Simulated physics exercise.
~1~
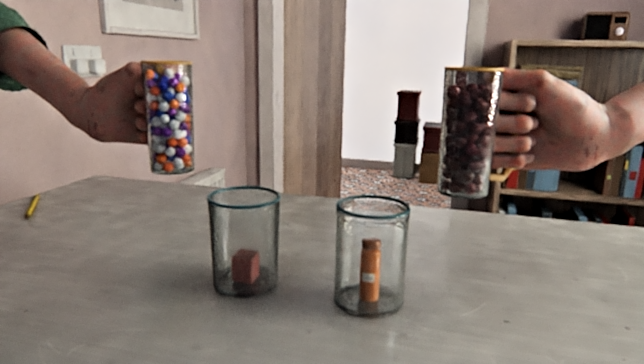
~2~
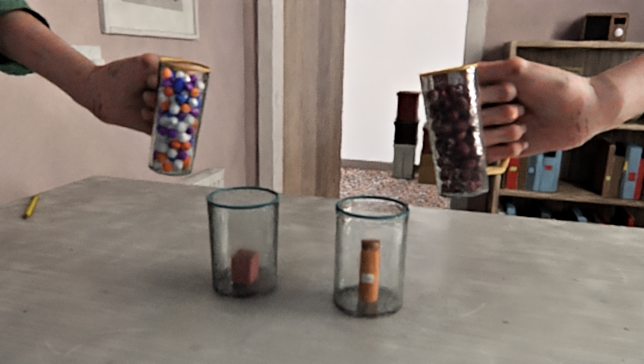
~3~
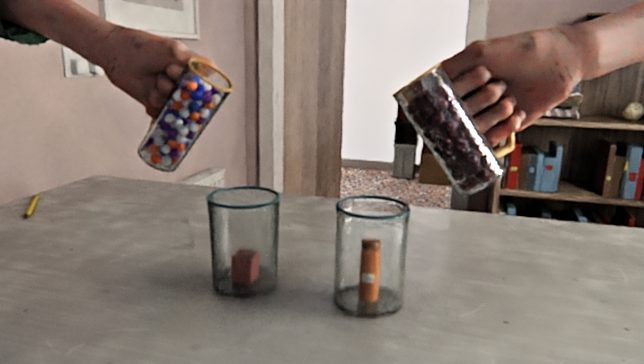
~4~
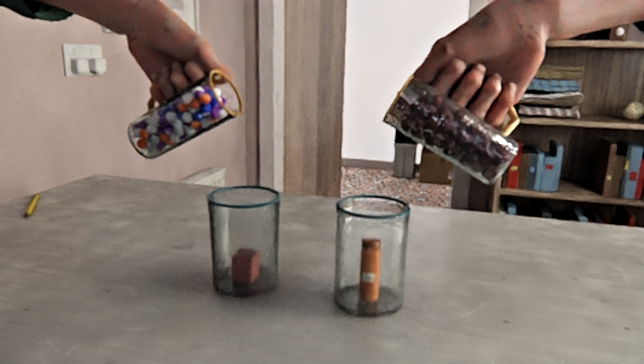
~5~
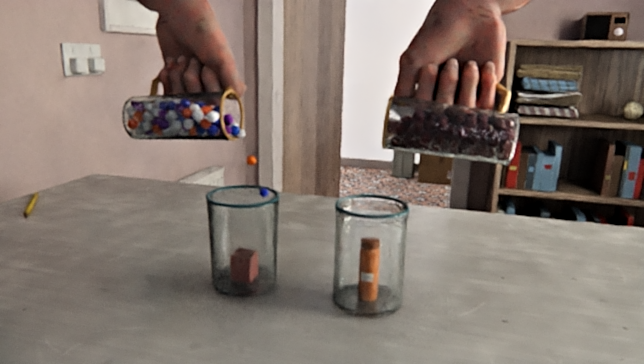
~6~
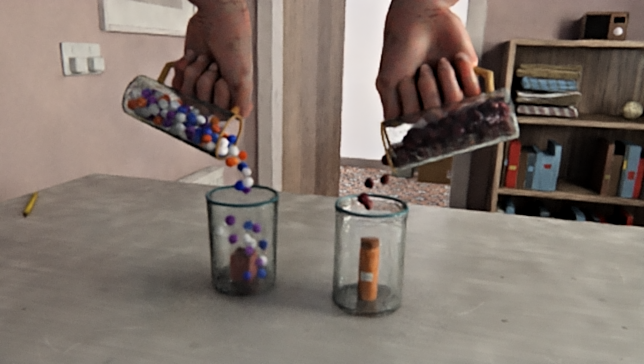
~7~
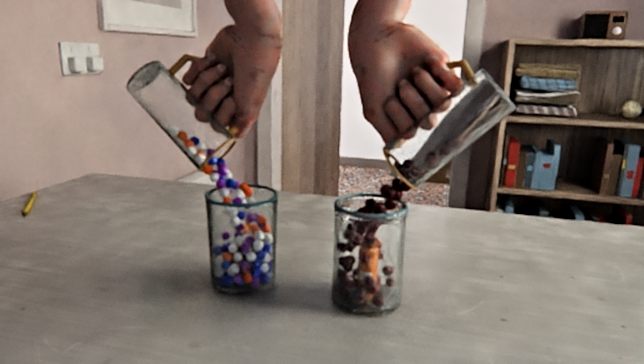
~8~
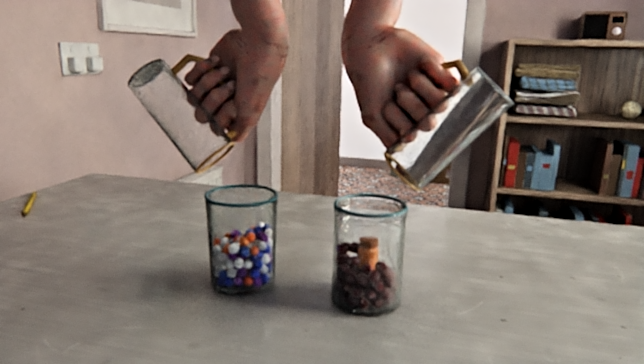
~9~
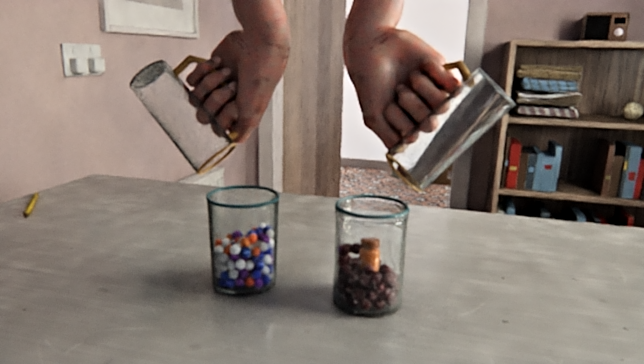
Two hands tip cups of beads into glasses, covering only the left glass's block.
